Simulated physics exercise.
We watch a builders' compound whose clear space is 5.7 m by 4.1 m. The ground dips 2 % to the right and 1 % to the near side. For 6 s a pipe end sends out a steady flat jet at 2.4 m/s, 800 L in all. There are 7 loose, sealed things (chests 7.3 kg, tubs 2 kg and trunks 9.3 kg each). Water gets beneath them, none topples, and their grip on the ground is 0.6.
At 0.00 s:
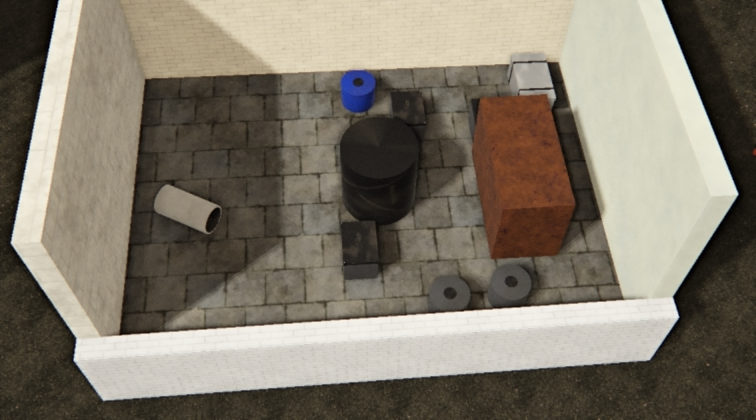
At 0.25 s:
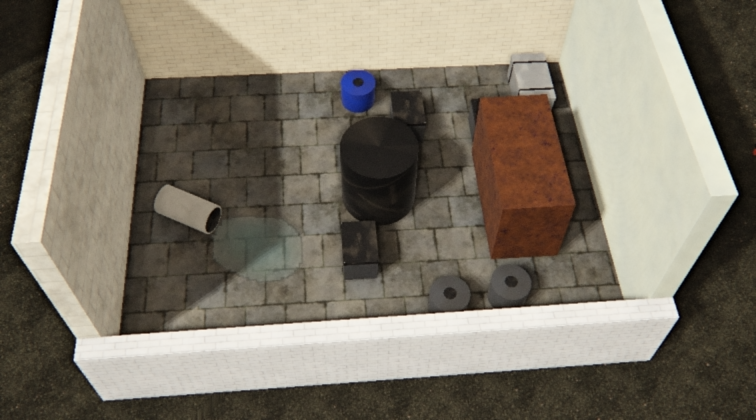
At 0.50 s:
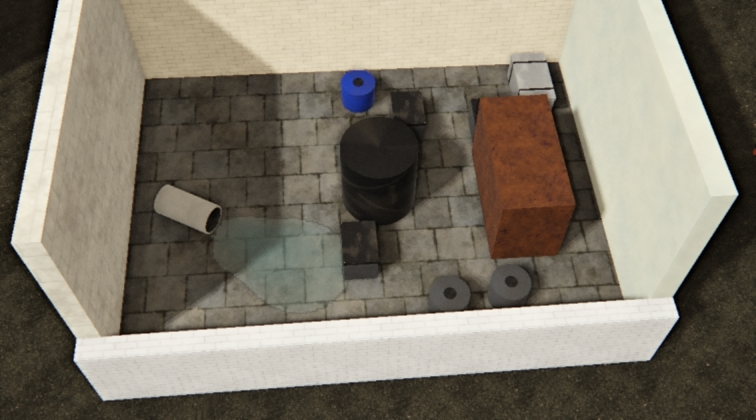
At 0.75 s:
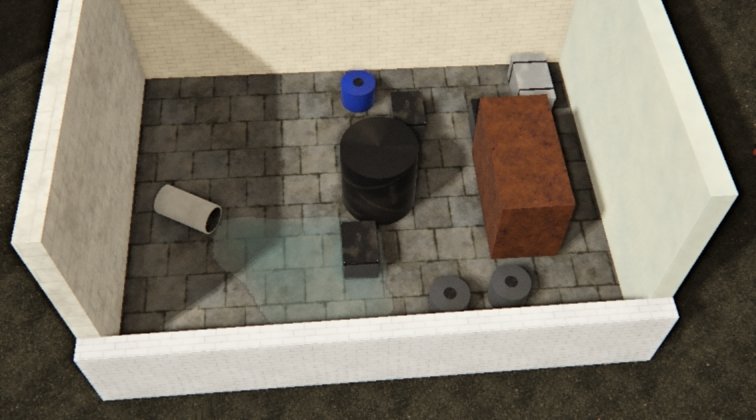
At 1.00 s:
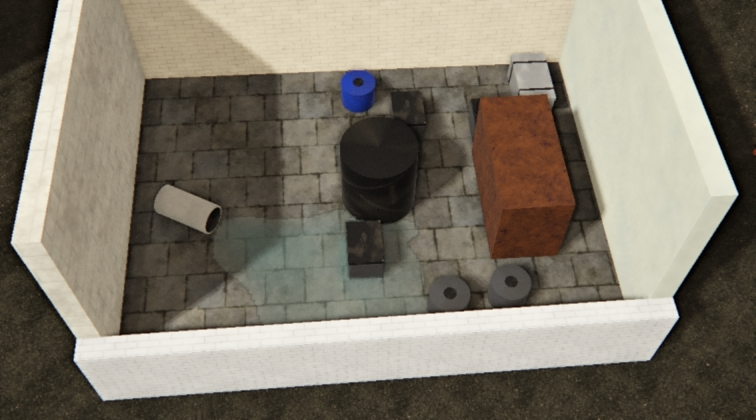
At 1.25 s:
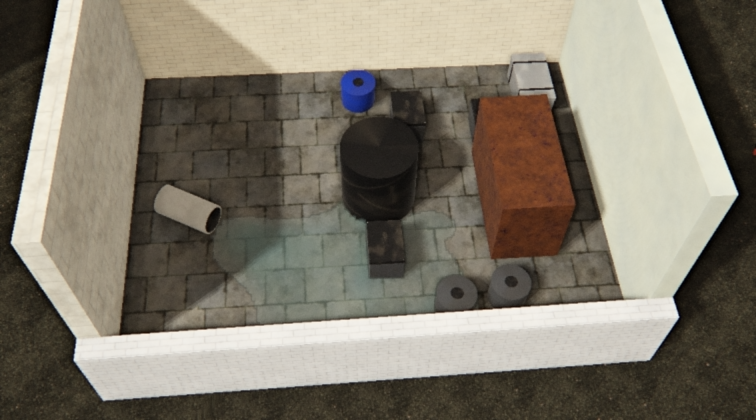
Shallow water spreading from a pale pipe across a walled paved yard, nudging a dark block and then a grey ring slightly right.
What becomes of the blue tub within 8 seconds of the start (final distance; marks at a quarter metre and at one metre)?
Blue tub moves a short way.
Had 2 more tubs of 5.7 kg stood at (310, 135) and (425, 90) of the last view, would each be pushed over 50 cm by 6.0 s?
In that order: Under, under.
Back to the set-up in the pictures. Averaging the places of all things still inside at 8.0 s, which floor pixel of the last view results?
Near (440, 113).
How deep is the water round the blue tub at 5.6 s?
About 0 cm.
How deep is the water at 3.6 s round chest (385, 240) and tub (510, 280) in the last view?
About 8 and 3 cm.
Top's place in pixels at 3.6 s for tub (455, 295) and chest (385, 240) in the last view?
Near (607, 250) and (569, 257).
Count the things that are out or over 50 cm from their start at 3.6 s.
By then 3.
After 1.8 s the blue tub is near (358, 82), 0.0 m from its start, aground; 1 afloat.
After 3.6 s the blue tub is near (358, 82), 0.0 m from its start, aground; 2 afloat.
After 5.6 s the blue tub is near (358, 82), 0.0 m from its start, aground; 4 afloat.
After 8.0 s the blue tub is near (325, 93), 0.5 m from its start, afloat; 7 afloat.
